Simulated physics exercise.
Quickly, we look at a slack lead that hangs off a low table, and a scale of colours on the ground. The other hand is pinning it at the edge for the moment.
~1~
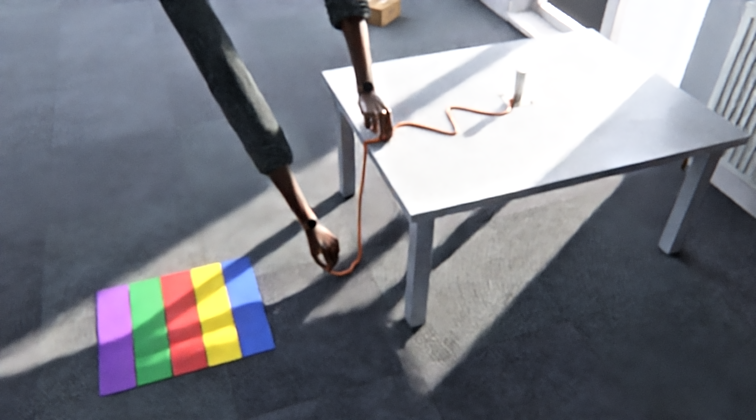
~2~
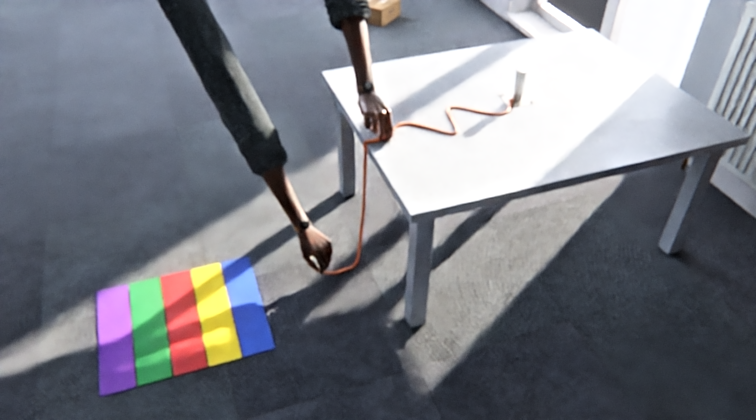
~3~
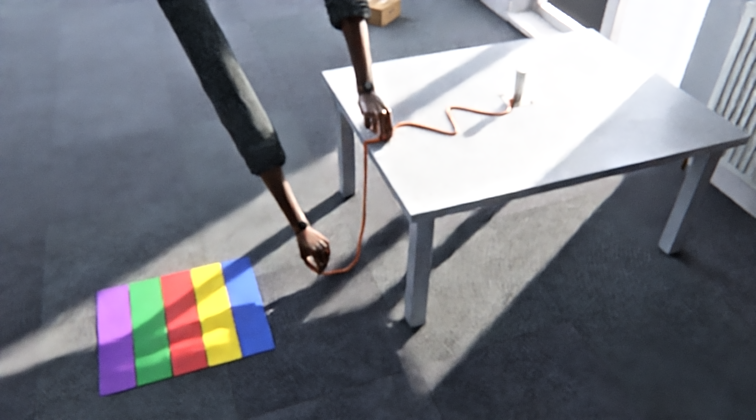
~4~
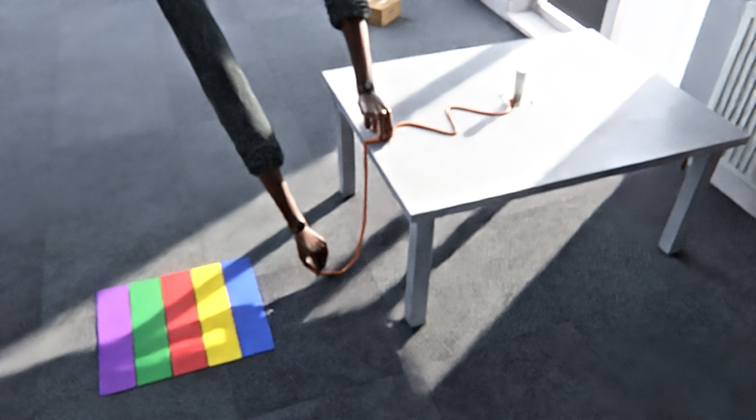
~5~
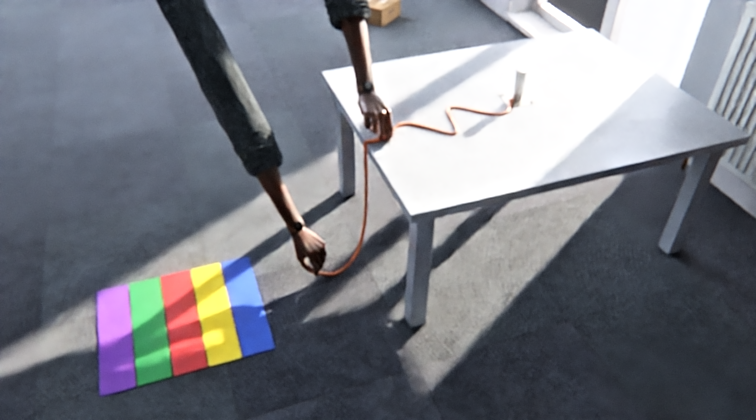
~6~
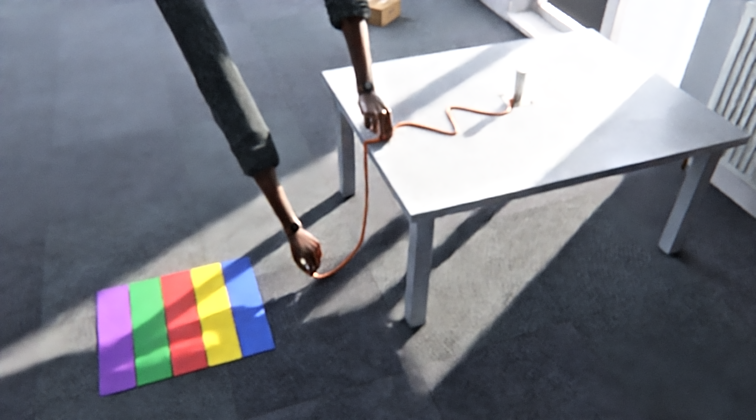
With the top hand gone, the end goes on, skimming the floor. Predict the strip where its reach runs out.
Its reach runs out at the green strip.
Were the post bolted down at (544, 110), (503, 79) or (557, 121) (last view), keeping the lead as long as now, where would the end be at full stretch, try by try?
Approximate pixels in order: (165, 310), (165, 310), (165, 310).
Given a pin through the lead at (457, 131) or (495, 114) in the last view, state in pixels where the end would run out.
Estimates in sequence: (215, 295) then (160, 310).
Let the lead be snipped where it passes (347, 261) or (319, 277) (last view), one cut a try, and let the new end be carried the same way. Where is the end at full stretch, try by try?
The first cut gives (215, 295) and the second gives (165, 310).
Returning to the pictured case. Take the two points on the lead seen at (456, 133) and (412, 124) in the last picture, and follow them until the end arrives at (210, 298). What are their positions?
About (393, 129), and the other about (360, 152).
Early on, end near (210, 298); over yellow.
Midway, end near (170, 308); over red.
At the end of the slack, end near (144, 314); over green. The end stops over the green strip.
